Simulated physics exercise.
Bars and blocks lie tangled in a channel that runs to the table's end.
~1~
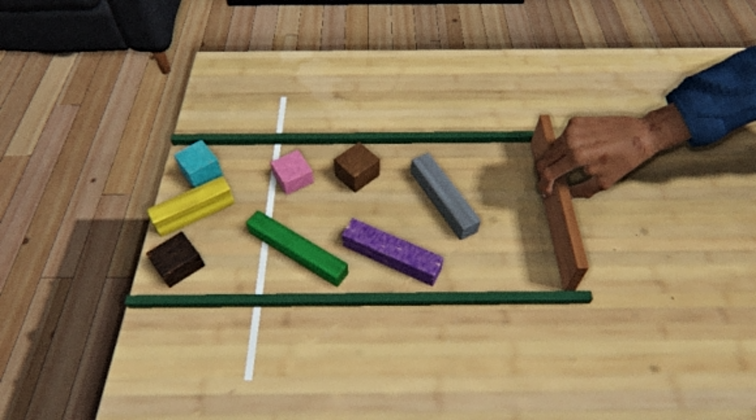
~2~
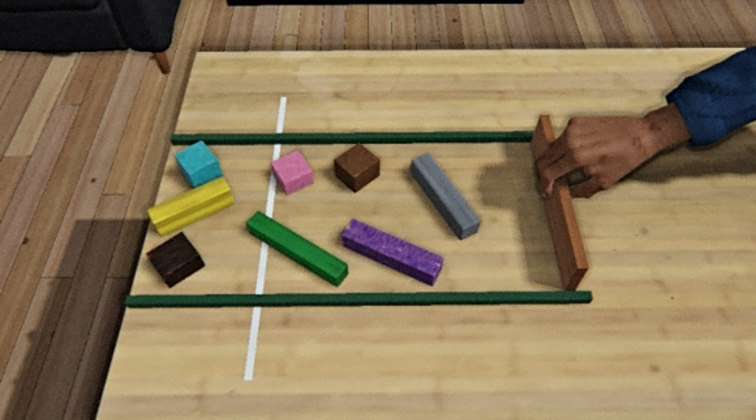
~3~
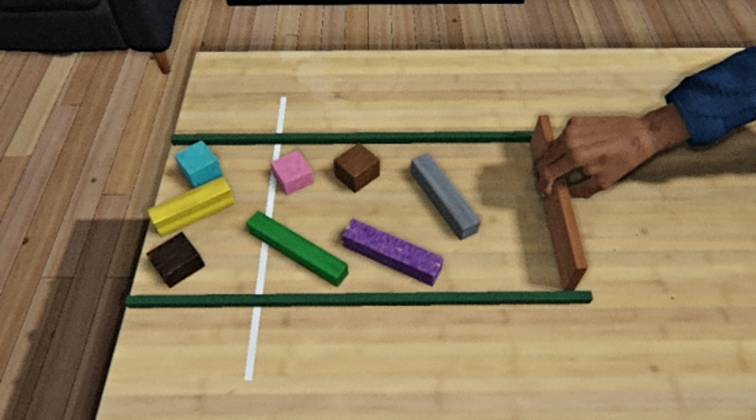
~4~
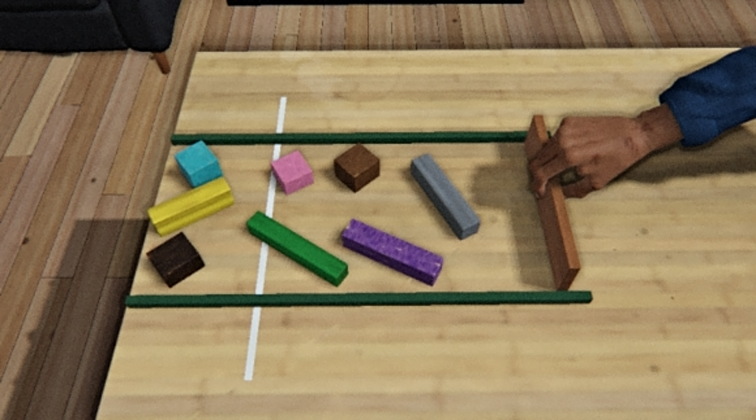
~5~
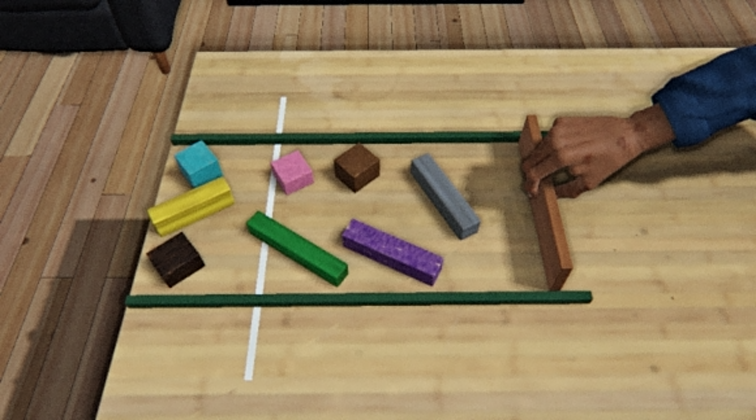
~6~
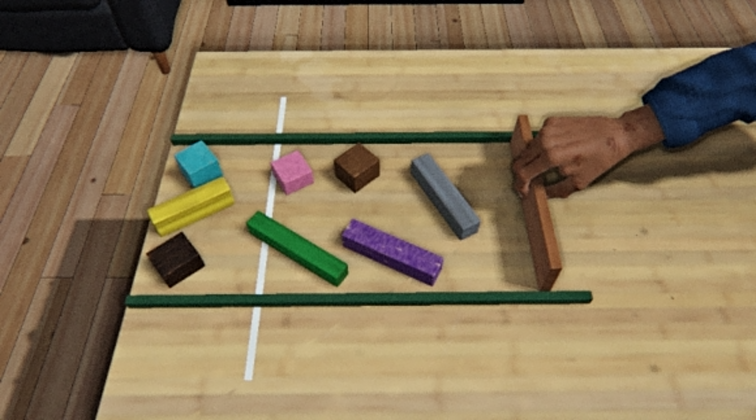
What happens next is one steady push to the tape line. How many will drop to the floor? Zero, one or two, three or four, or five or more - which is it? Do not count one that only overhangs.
Off the edge: None.
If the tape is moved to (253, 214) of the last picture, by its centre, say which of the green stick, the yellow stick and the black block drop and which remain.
The green stick stays put; the yellow stick topples off; and the black block stays put.
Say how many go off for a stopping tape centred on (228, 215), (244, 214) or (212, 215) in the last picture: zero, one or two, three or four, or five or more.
In turn: Just one or two; just one or two; either three or four.
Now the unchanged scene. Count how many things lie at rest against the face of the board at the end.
Well, it touches 2.
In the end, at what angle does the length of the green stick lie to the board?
It measures close to 35 degrees.
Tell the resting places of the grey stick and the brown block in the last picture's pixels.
The grey stick comes to rest at (259, 196), and the brown block comes to rest at (232, 162).
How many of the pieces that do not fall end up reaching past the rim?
The number overhanging is 2.
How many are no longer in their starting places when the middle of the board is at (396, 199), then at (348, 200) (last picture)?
I make it 3 at the first spot and 5 at the other.
A little later, none off yet; black block at rest near (176, 260); turquoise block at rest near (199, 166); yellow stick at rest near (192, 207).
When it is over, the number that fall off is zero.
